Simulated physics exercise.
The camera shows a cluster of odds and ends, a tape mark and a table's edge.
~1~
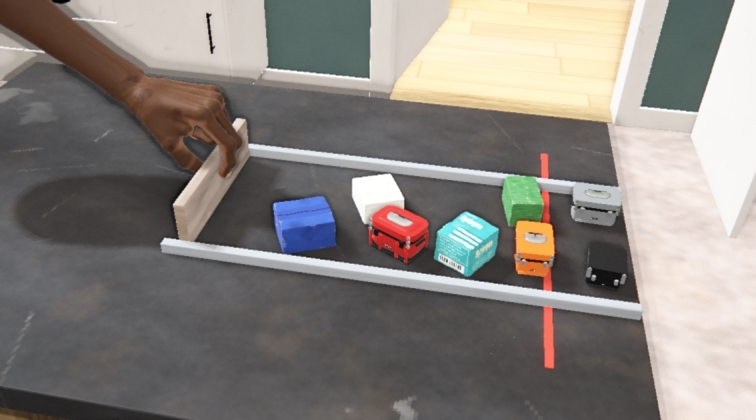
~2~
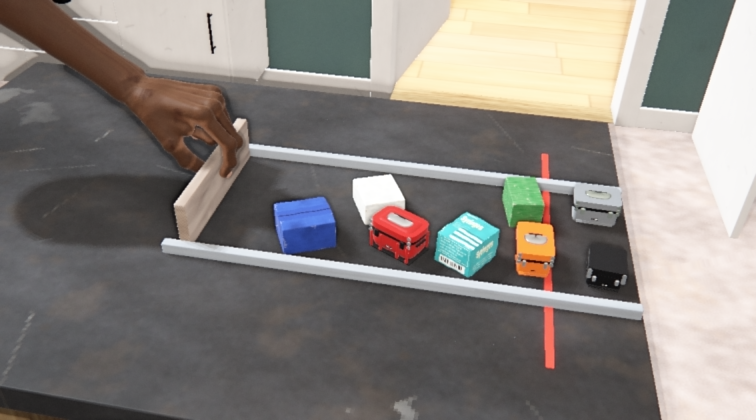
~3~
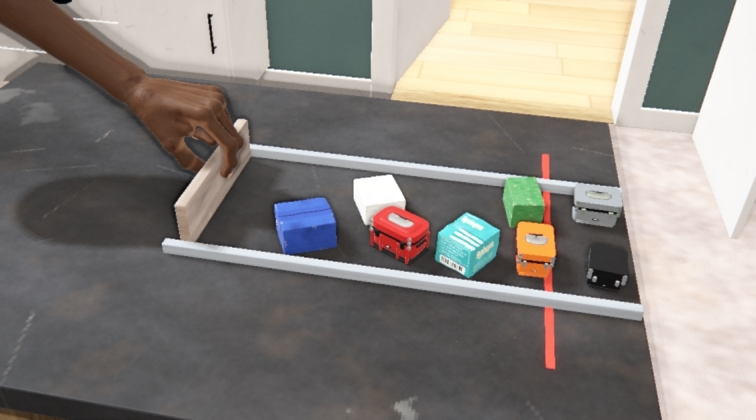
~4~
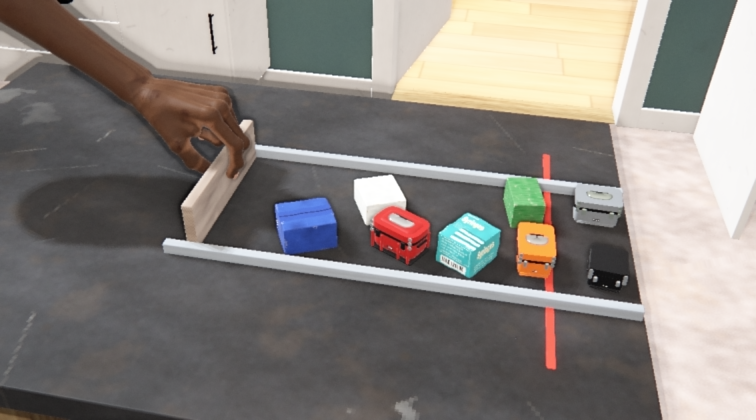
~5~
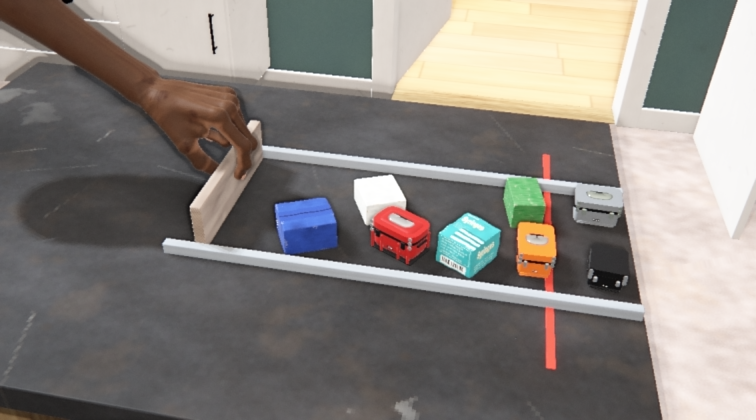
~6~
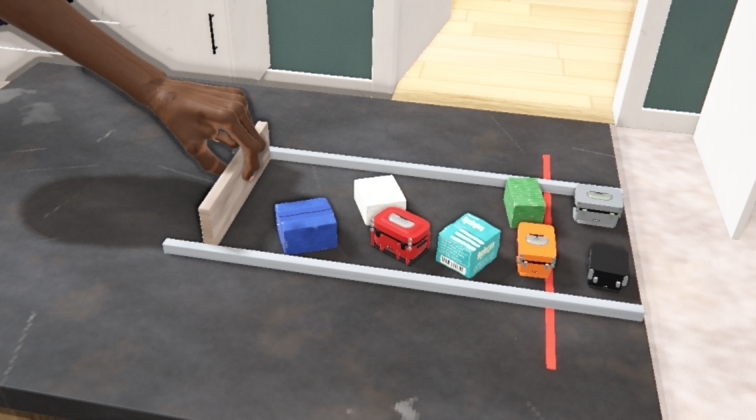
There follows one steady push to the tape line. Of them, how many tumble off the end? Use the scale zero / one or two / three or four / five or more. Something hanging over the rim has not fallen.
On that scale it is three or four.
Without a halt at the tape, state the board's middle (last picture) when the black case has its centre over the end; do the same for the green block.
I'd say about (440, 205) for the first one and about (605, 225) for the second.
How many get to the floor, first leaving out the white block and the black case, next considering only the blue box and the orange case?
First 2, second 2.
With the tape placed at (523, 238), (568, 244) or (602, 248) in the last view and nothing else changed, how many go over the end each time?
Per try in turn: 3, 5, 5.
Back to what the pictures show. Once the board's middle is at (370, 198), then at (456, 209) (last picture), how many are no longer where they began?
In order, the tallies are 4 and 6.
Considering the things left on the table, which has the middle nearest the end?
Foremost: The red case.
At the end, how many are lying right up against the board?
Looks like 2 of them, all told.
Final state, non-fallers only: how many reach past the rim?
The count would be 1.
A little later, none off yet; black case at rest near (607, 270); grey case at rest near (597, 207); orange case at rest near (535, 251).
Next, none off yet; black case moving near (617, 271); grey case at rest near (597, 207); orange case shifted about its own width near (580, 252).
Later still, one off so far; black case dropping; grey case moving near (602, 206); orange case tilted well over near (667, 304).
When it is over, the number that fall off is three or four; down, turquoise box, orange case, grey case and black case.
